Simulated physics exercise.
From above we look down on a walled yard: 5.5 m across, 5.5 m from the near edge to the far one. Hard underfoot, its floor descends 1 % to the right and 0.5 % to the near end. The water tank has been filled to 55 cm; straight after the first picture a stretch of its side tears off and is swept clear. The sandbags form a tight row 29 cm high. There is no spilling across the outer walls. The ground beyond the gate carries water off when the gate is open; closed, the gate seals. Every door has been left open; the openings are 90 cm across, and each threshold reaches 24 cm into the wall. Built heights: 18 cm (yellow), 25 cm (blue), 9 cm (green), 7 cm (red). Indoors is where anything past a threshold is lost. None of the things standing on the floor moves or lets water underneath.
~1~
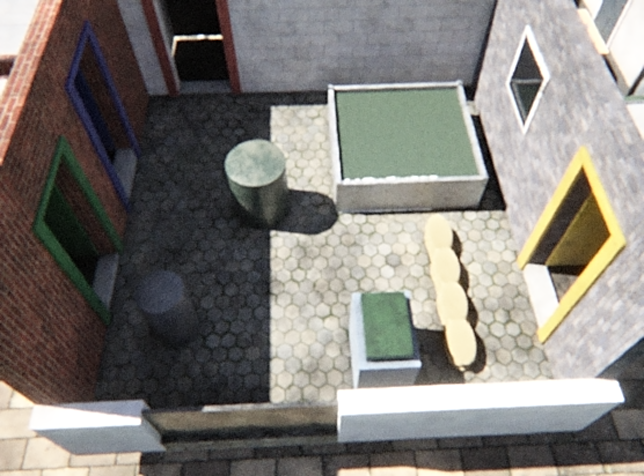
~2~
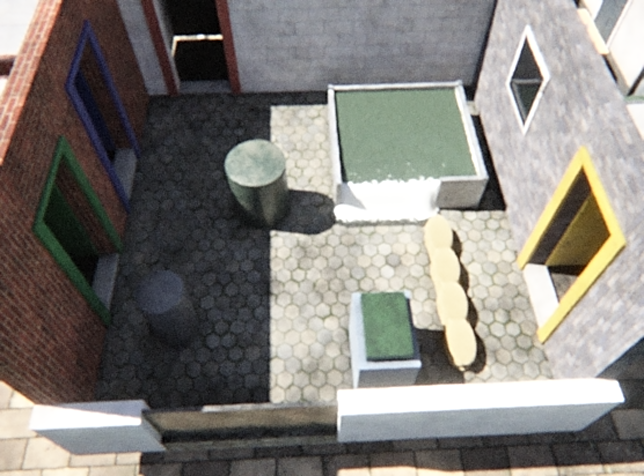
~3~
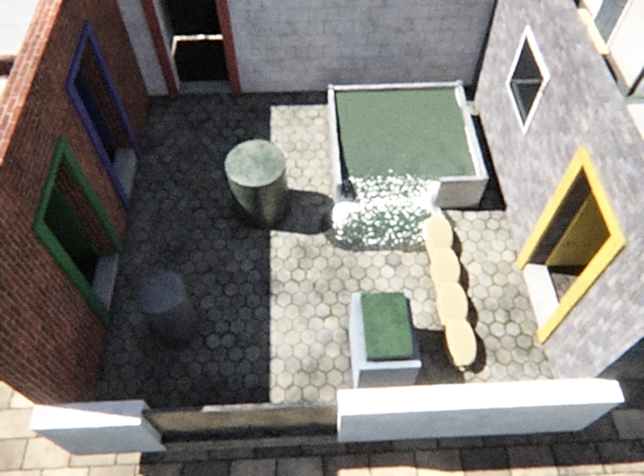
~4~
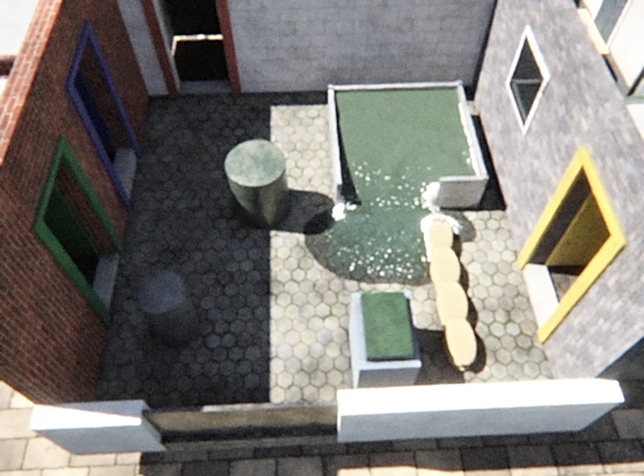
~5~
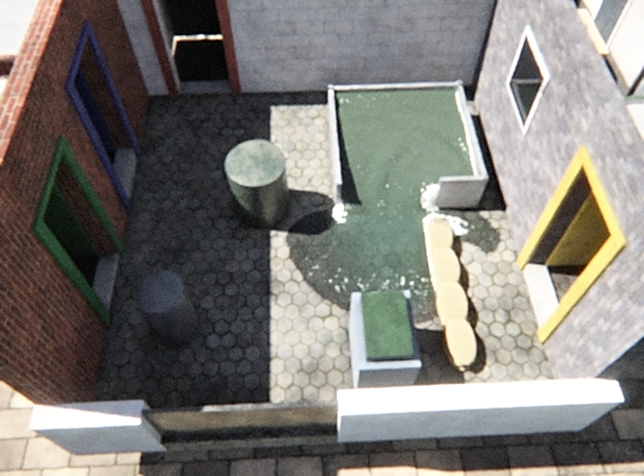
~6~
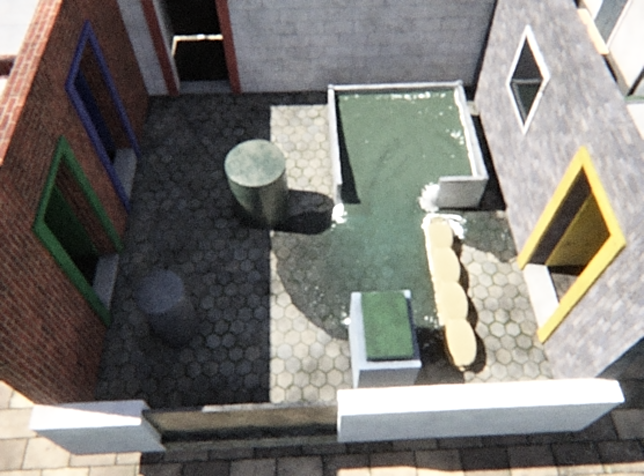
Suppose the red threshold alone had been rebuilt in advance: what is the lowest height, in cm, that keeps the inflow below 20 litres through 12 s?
About 8.5 cm.
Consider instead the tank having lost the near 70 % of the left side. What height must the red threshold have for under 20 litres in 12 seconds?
Some 16 centimetres.
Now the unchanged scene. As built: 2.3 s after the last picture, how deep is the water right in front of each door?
In cm - yellow: 10, blue: 0, green: 1, red: 0.
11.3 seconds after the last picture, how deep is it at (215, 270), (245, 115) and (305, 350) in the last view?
Approx. 6 / 6 / 6 cm.
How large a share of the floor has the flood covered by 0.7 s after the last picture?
Near 25 per cent is wet.
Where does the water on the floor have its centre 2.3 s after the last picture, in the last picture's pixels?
Roughly (354, 264).
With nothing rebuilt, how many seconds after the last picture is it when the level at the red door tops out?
Around 5.0 s, give or take.
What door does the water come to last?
Door: Red.
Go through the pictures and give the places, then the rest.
The first frame shows the water tank at (402, 134) is whole and still, 55 cm deep; the red door at (194, 43) is dry.
In the second frame, the front is at (407, 221), 0.3 m from the gap at (387, 200); 0.2 m2 of floor is wet, 55 cm left at the back.
In the third frame, the front is at (364, 247), 0.7 m from the gap at (387, 201); 0.9 m2 of floor is wet, 55 cm left at the back.
In the fourth frame, the gap is at (387, 201), the front 1.2 m out at a hidden place; the back of the water tank holds 55 cm.
In the fifth frame, the front is at a hidden place, 1.8 m from the gap at (387, 201); 2.8 m2 of floor is wet, 52 cm left at the back.
In the sixth frame, the front is at a hidden place, 2.3 m from the gap at (387, 201); 3.8 m2 of floor is wet, 46 cm left at the back; 3.2 m in a straight line remain to the red door at (194, 43).
Then, 0.7 s after the last picture water covers 25 % of the floor, deepest (37 cm) near (390, 313); it has not reached the red door.
Then, 2.3 s after the last picture water covers 50 % of the floor, deepest (33 cm) near (90, 425); it has not reached the red door.
Then, 11.3 s after the last picture water covers 95 % of the floor, deepest (14 cm) near (468, 97); 6 cm at the red door, 41 litres in over its 7 cm threshold.
At the red door as built, the water peaked near 12 cm, 4.9 s after the last picture.
With a threshold of 7 cm, 41 litres would have come in within the 12 s; with 9.5 cm, 12 litres. So under 20 litres takes about 8.5 cm.
